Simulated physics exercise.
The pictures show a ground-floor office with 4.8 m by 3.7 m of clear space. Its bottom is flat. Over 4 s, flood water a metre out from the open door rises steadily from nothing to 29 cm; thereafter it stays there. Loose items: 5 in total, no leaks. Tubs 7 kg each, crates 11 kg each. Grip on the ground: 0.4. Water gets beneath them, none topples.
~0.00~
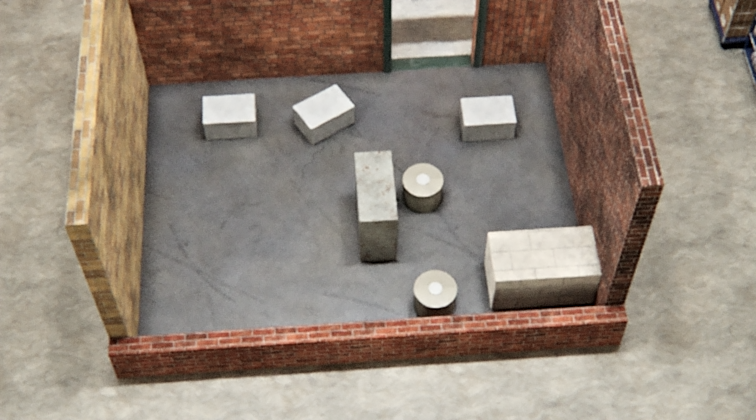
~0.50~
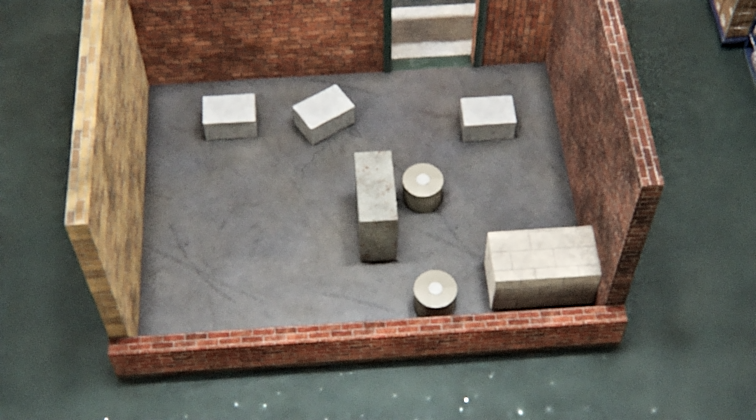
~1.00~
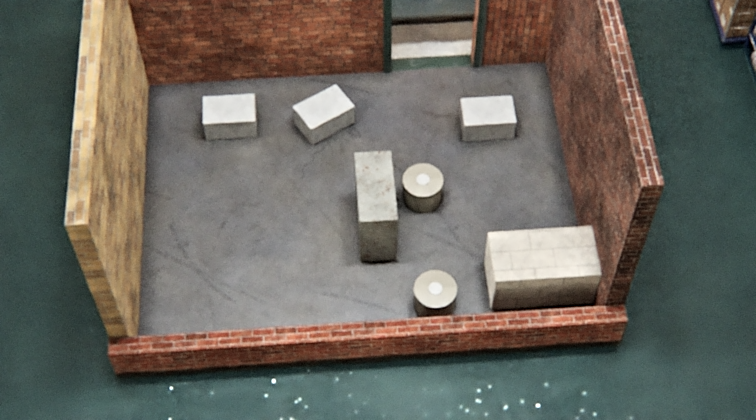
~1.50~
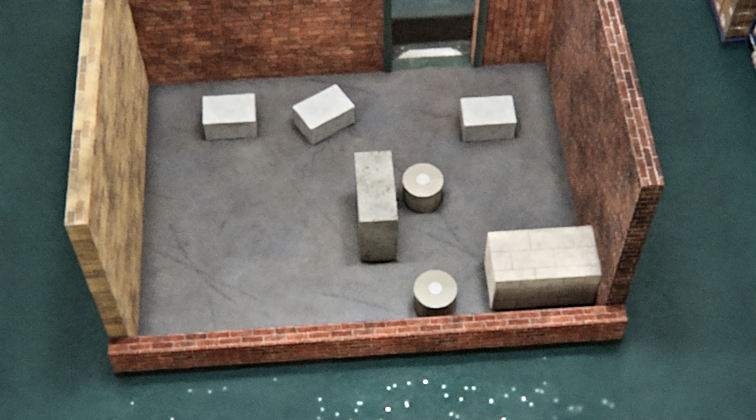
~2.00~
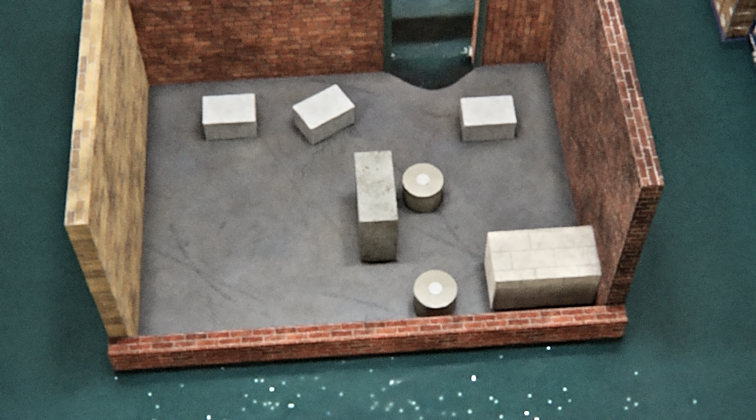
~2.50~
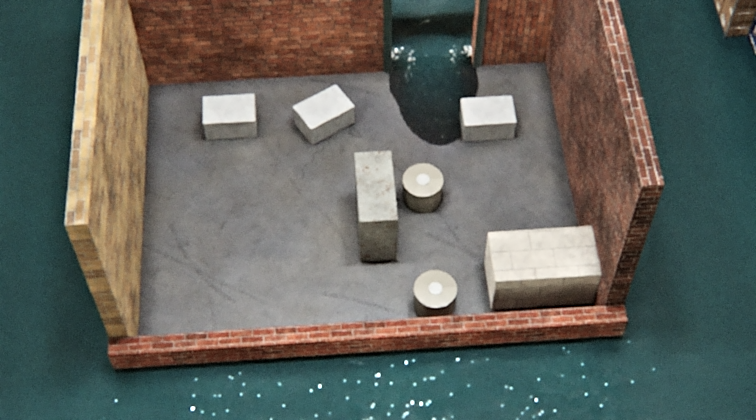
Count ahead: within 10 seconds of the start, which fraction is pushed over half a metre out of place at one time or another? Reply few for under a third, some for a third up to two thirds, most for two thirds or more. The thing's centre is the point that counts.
Some.
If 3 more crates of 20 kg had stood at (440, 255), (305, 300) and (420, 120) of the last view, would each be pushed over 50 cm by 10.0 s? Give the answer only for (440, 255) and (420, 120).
Well, the first one tops the mark, and the second tops the mark.
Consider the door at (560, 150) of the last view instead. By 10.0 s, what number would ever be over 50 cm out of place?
5.
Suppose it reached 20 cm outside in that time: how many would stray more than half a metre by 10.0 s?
Then 3 of them.
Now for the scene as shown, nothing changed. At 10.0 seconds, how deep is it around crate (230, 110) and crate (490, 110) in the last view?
Depths: Near 4 cm, then near 18 cm.
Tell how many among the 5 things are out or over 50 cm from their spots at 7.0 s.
It comes to 3.
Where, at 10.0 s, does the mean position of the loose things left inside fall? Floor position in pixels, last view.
Centred roughly on (291, 178).
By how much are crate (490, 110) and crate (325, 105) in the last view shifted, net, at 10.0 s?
Respectively 120 and 0 cm.
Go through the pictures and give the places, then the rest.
In the first picture, a tub at (435, 289), on the bottom; a crate at (324, 106) rests on the ground; 0.0 m2 under water; 0 of 5 have shifted.
In the second picture, a tub at (435, 289), on the bottom; a crate at (324, 106) rests on the ground; water covers 0.0 m2; 0 of 5 have shifted.
In the third picture, a tub at (435, 289) rests on the ground; a crate at (324, 106) rests on the ground; 0.0 m2 under water; 0 of 5 have shifted.
In the fourth picture, a tub at (435, 289), on the bottom; a crate at (324, 106), on the bottom; 0.0 m2 under water; 0 of 5 have shifted.
In the fifth picture, a tub at (435, 289) rests on the ground; a crate at (324, 106) rests on the ground; 0.2 m2 under water; 0 of 5 have shifted.
In the sixth picture, a tub at (435, 289), on the bottom; a crate at (324, 106), on the bottom; water covers 0.9 m2; 0 of 5 have shifted.
After 3.5 s 0 of 5 are over 50 cm from their spots; 0 afloat.
After 4.5 s 2 of 5 are over 50 cm from their spots; 0 afloat.
After 7.0 s 3 of 5 are over 50 cm from their spots; 3 afloat.
After 10.0 s 3 of 5 are over 50 cm from their spots, and 3 have been at some point; 3 afloat.
